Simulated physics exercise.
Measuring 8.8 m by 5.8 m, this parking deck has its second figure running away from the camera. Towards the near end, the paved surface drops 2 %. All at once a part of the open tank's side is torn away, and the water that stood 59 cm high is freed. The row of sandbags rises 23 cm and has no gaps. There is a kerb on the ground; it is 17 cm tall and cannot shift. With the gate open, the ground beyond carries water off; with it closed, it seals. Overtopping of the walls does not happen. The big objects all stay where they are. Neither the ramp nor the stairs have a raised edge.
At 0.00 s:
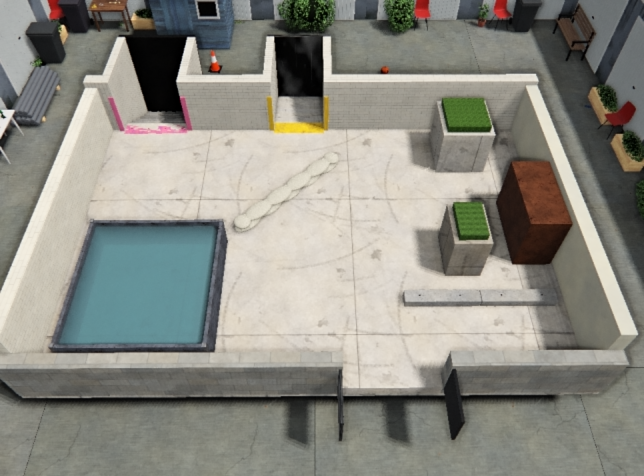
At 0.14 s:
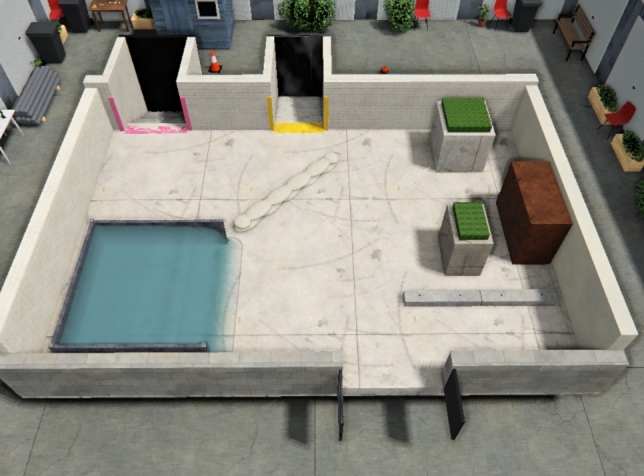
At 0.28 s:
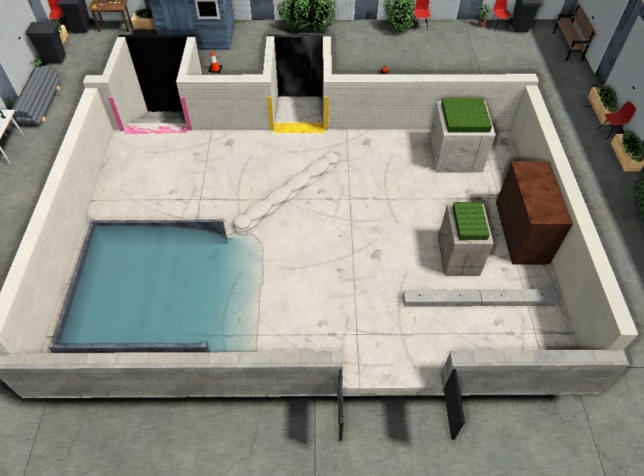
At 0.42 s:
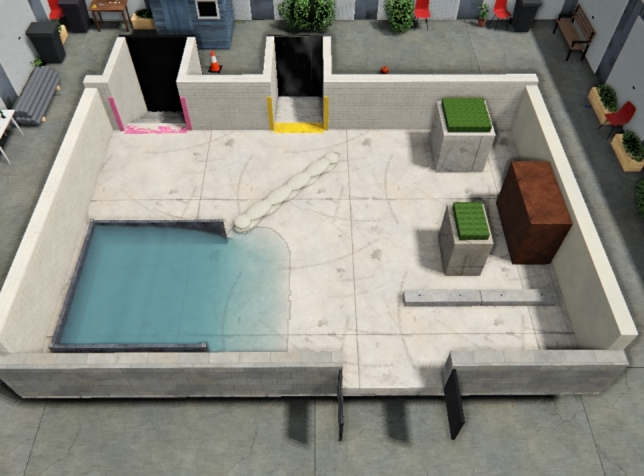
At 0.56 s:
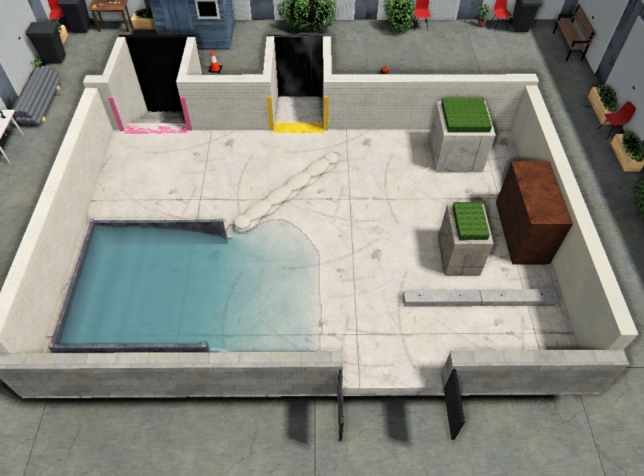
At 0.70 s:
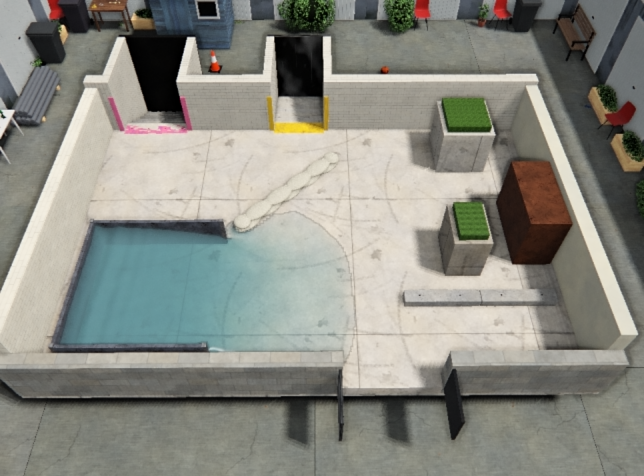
Blue-green water spreads from a dark-rimmed square pool at the left of a pale, walled concrete yard, seen from high above by a still camera. Two grass-topped blocks and a rust-brown box stand at right, with pink-edged and yellow-edged doorways behind. The pool's right side gives way, and a thin, rounded sheet slides rightward across the floor, past the lower end of a pale, lumpy diagonal row.
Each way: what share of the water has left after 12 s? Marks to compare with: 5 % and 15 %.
Gateway - more than 15 % of the total. Flight of stairs down (marked pink) - less than 5 % of the total. Basement ramp (marked yellow) - under 5 % of the total.
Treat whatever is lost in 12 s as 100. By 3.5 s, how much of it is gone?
Fraction gone: About 20 %.
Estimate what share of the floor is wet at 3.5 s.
Covered: Roughly 60 %.
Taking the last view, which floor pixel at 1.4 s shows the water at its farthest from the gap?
(488, 332).
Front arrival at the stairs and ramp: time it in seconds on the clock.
Arrival: Stairs not within the 12 s, ramp 7.0 s.
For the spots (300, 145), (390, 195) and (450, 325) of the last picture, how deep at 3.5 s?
About 0, 3 and 10 cm.
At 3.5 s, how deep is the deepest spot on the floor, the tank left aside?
Around 39 centimetres deep.
After 1.4 s water covers 35 % of the floor and is deepest (26 cm) near (220, 343); gone so far, the gateway 0 %, the flight of stairs down (marked pink) 0 %, the basement ramp (marked yellow) 0 %.
After 2.2 s water covers 45 % of the floor and is deepest (42 cm) near (586, 372); gone so far, the gateway 2 %, the flight of stairs down (marked pink) 0 %, the basement ramp (marked yellow) 0 %.
After 3.5 s water covers 60 % of the floor and is deepest (39 cm) near (586, 372); gone so far, the gateway 5 %, the flight of stairs down (marked pink) 0 %, the basement ramp (marked yellow) 0 %.
After 7.0 s water covers 65 % of the floor and is deepest (18 cm) near (586, 372); gone so far, the gateway 14 %, the flight of stairs down (marked pink) 0 %, the basement ramp (marked yellow) 0 %.
After 12.0 s water covers 75 % of the floor and is deepest (14 cm) near (284, 374); gone so far, the gateway 24 %, the flight of stairs down (marked pink) 0 %, the basement ramp (marked yellow) 1 %.
